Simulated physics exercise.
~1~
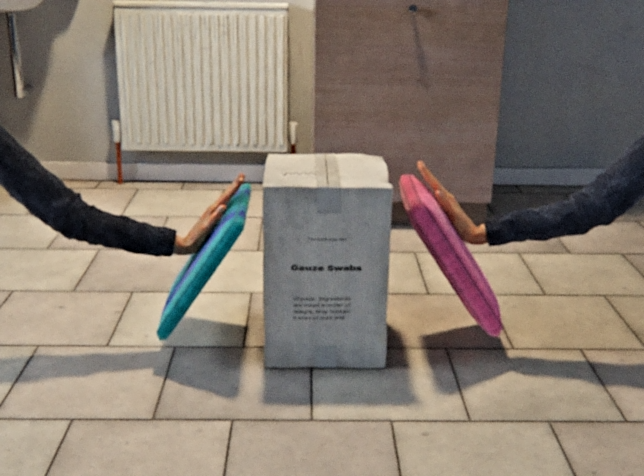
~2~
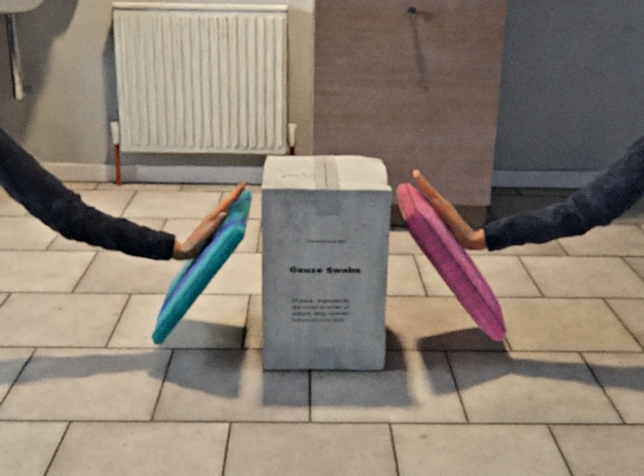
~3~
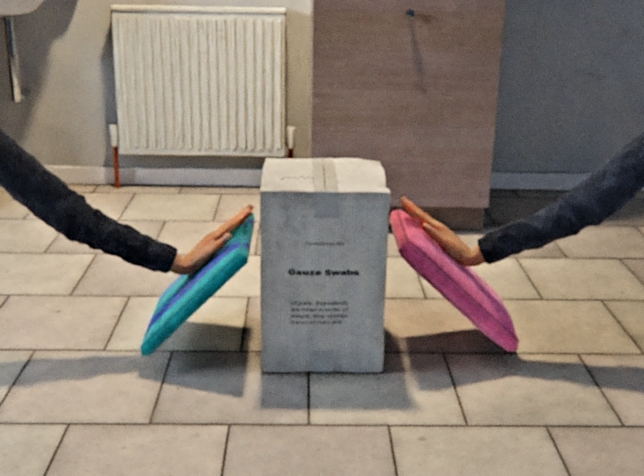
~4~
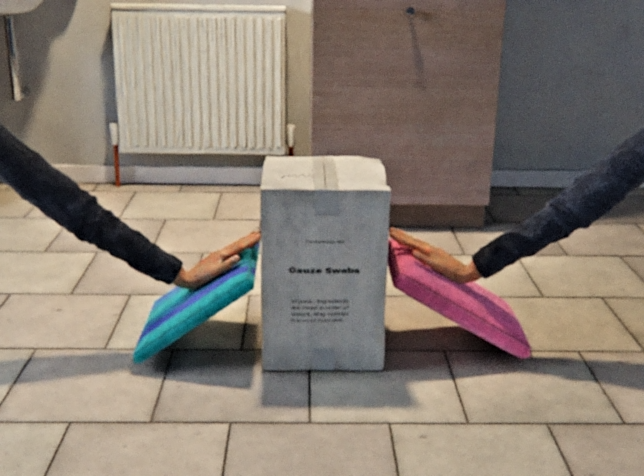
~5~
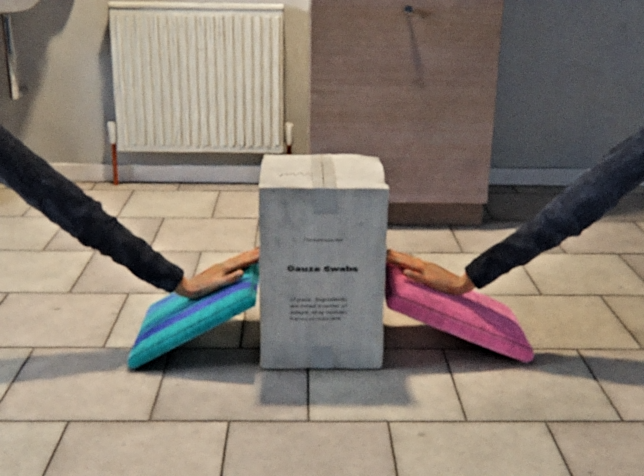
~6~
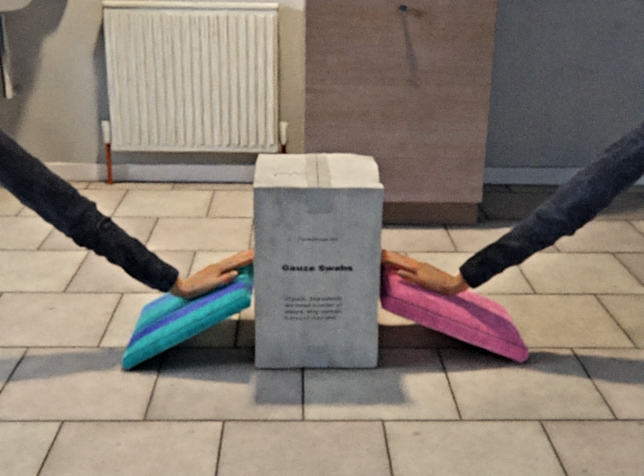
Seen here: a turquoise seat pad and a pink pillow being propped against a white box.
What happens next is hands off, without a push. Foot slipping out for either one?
Outcome - turquoise seat pad: Slips out; pink pillow: Slips out.
Then, 0.22 s past the final frame, seat pad slipping down near (189, 318); pillow flat on the floor near (451, 321).
Then, 0.32 s past the final frame, seat pad flat on the floor near (187, 331); pillow flat on the floor near (450, 327).
Then, 0.72 s past the final frame, seat pad flat on the floor near (187, 332); pillow flat on the floor near (449, 328).
When it is over, seat pad flat on the floor near (187, 332); pillow flat on the floor near (449, 328). The turquoise seat pad slides down flat and the pink pillow slips and lies down.
